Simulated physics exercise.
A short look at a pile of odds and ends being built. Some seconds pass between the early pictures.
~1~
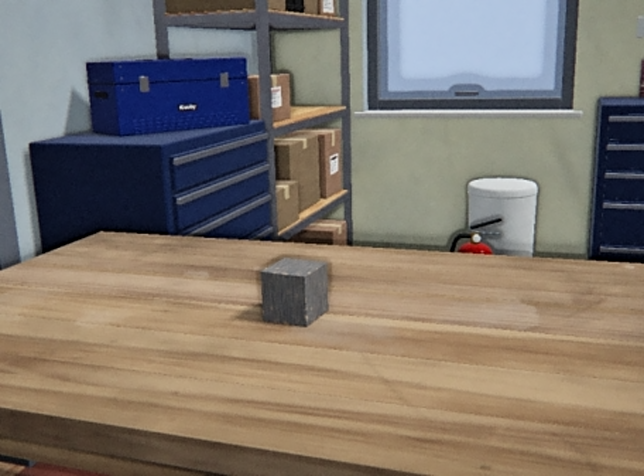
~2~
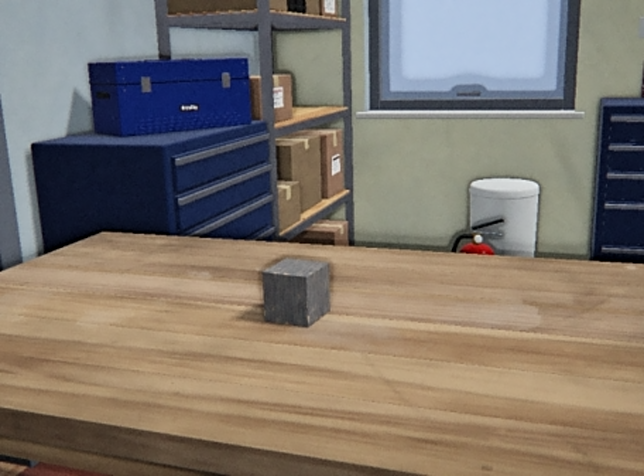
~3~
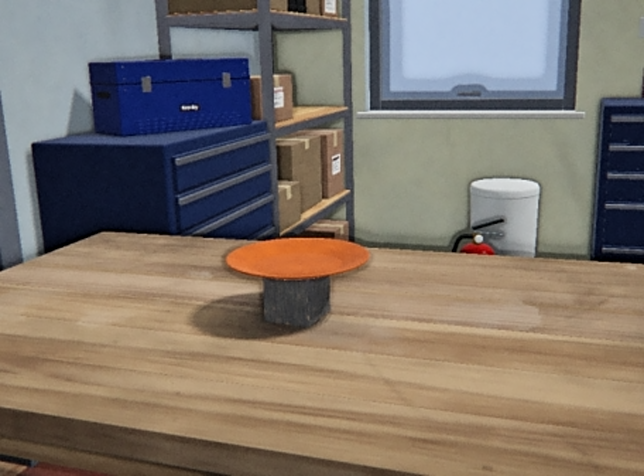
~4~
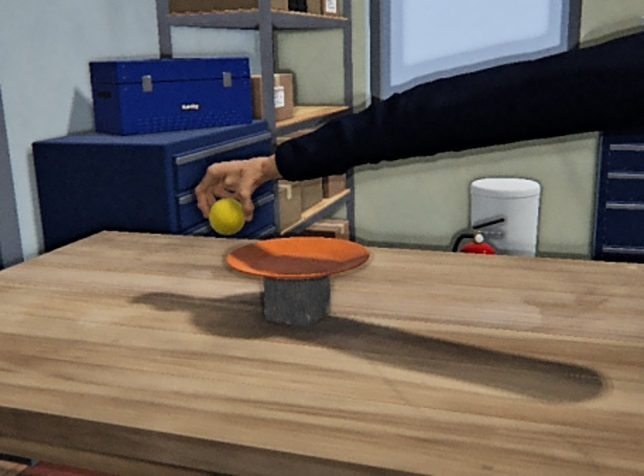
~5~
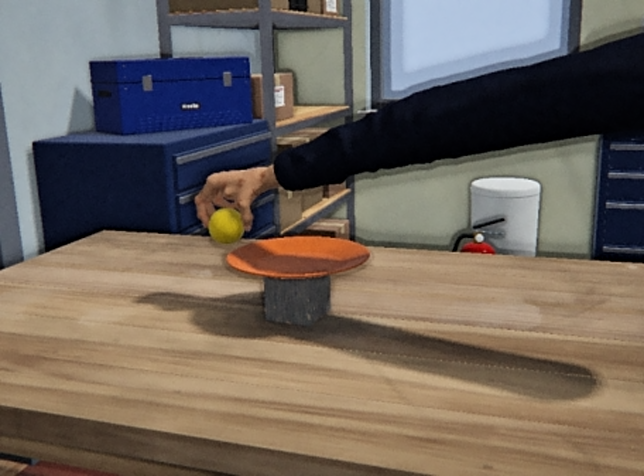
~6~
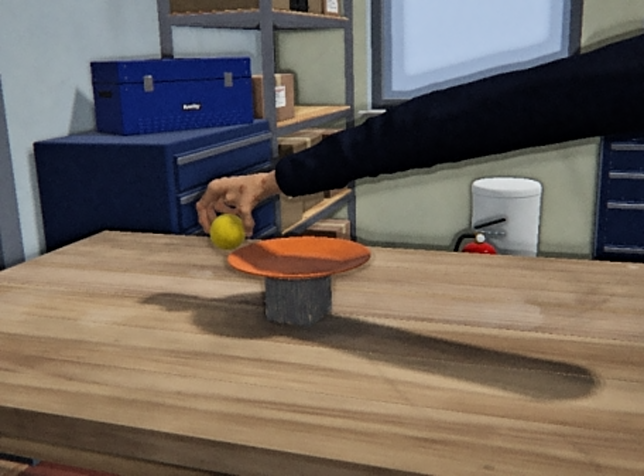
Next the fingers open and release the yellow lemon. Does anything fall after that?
Here the pile loses its balance.
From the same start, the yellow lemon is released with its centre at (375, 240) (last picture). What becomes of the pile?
Then it comes apart.
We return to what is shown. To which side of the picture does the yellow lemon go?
To the left.
Then, 0.30 s past the last view, yellow lemon now fallen.
Then, 0.40 s past the last view, things are still on the move.
Finally, fallen, yellow lemon; the other 2 still in place. Final places as the last picture's camera would see them, yellow lemon near (199, 290). The pile comes apart.
